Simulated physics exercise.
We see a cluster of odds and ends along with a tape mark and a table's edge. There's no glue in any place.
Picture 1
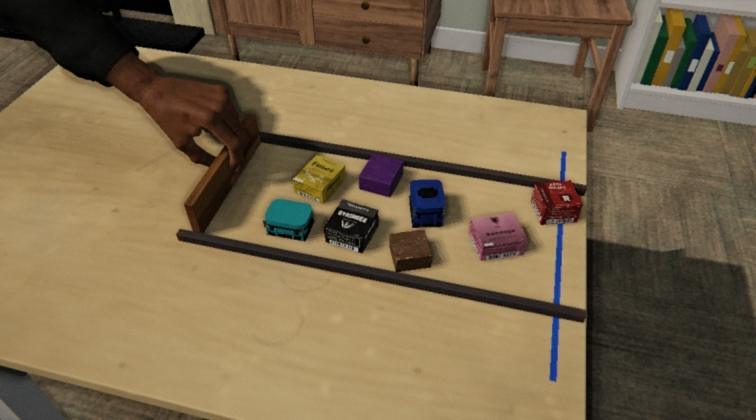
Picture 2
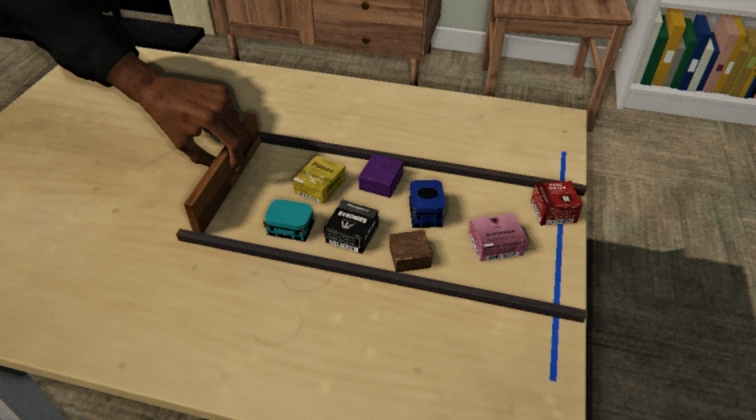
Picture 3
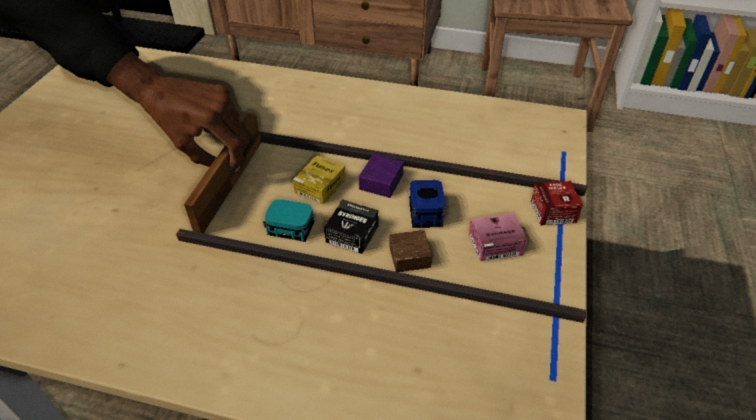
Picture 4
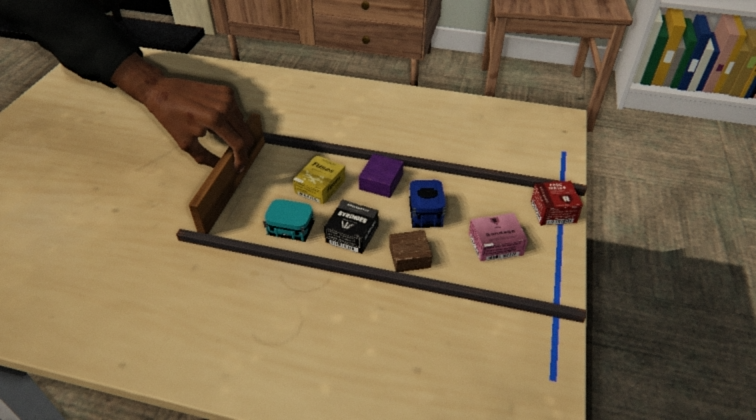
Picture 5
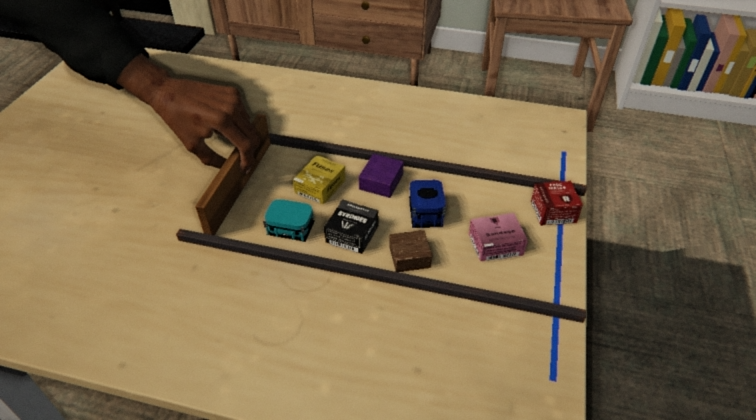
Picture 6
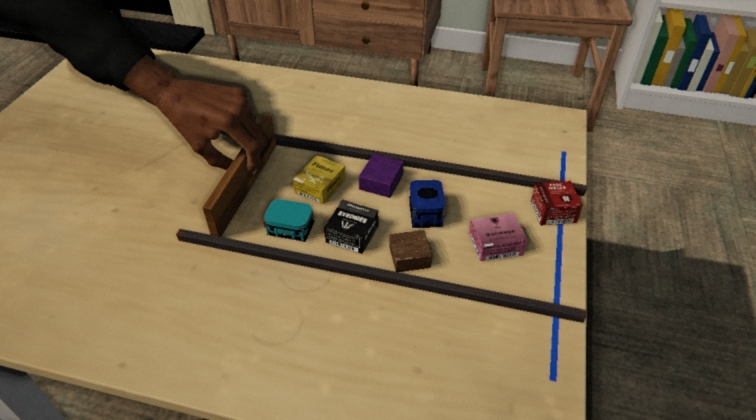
In the video, a hand holding a small wooden board between two dark rails slides it slightly to the right toward several colourful boxes, which stay still on the table, the red one resting over a blue tape line.
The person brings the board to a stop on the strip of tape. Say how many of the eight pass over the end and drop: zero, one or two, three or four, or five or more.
In the end five or more are gone from the table.
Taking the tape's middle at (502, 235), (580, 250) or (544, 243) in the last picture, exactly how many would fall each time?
In that order 3, 8 and 6.
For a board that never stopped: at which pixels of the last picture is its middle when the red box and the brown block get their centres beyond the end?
With the red box it sits around (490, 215), with the brown block around (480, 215).
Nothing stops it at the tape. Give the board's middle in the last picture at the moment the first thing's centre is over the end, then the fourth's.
Near (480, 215) first, near (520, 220) second.
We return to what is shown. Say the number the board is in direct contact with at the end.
2 of them.
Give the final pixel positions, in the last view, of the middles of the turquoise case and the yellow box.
Okay, so first (583, 277), and next (581, 230).
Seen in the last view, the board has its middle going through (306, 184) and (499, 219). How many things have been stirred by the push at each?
At the one place 3, at the other 8.
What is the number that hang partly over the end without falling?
It comes to 2.
Soon after, none off yet; red box at rest near (556, 203); pink box at rest near (497, 237); blue case moved about its own width near (452, 207).
At rest, the number that fall off is five or more; fallen, black box, purple block, brown block, blue case, pink box and red box.
